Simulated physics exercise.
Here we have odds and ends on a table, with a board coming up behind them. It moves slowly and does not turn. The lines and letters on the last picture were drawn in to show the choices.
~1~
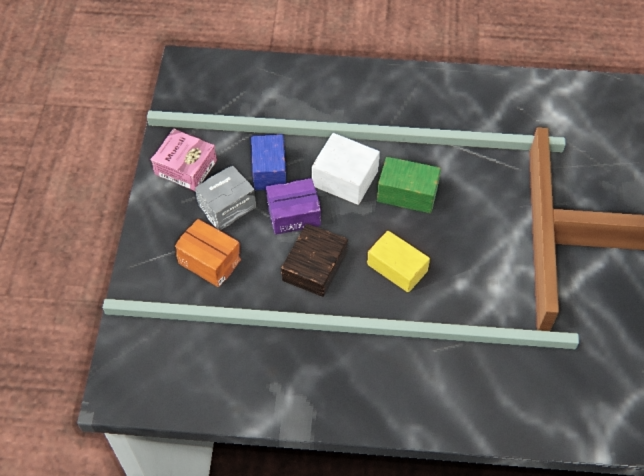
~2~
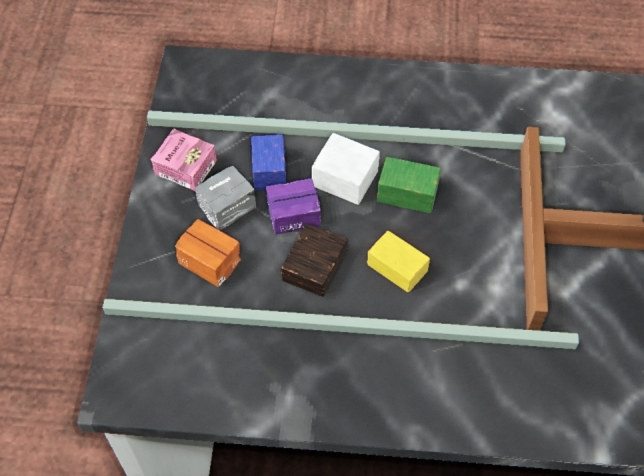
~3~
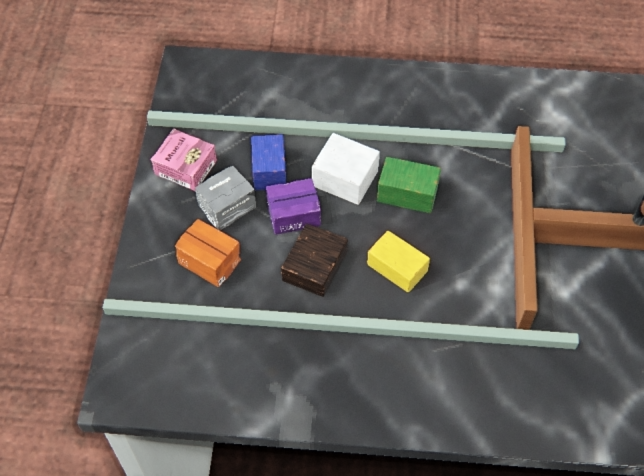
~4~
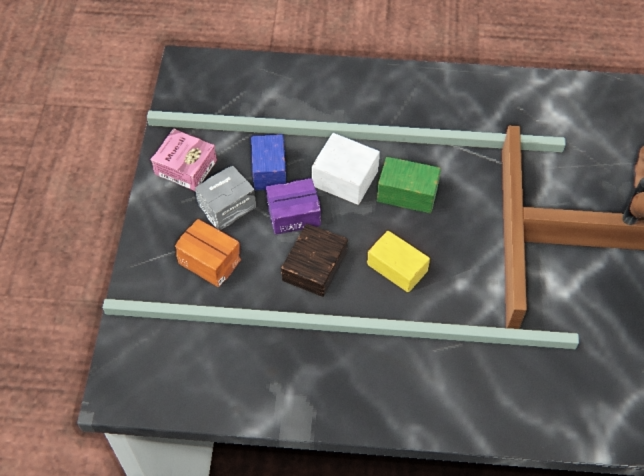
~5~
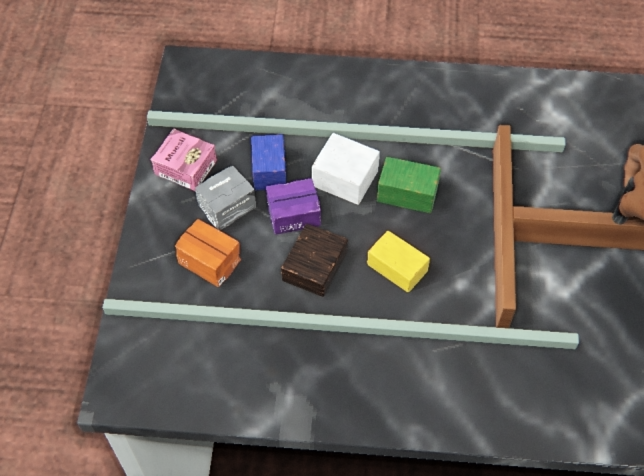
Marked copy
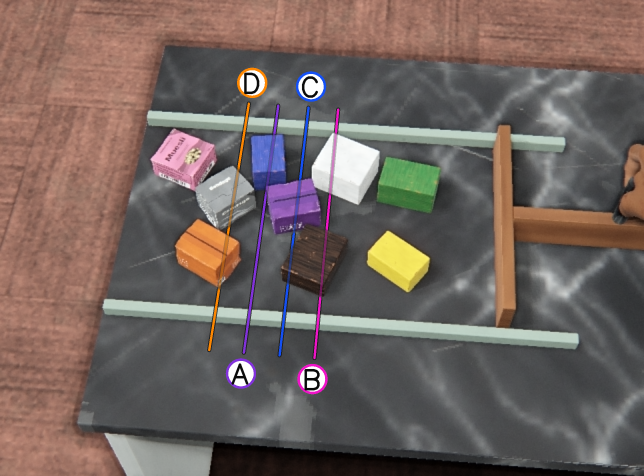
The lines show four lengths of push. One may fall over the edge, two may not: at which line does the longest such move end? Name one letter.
No second one falls up to A.
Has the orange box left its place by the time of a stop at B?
By then, no.
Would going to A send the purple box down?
No.
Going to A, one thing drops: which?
The pink packet goes over.
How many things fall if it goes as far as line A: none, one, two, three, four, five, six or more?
By then, one.
On the marked copy, A at (263, 219); B at (327, 223); C at (295, 221); D at (231, 217).
Following A. Soon after the start, board (420, 205); white block (328, 169); yellow block (378, 260).
Later, board (333, 199); pink packet (166, 162); blue block (208, 156).
In the end, board (266, 195); pink packet over the edge; blue block (147, 148); one fallen.
As for the rest, B is within the limit but short; C is within the limit but short; D drops three.
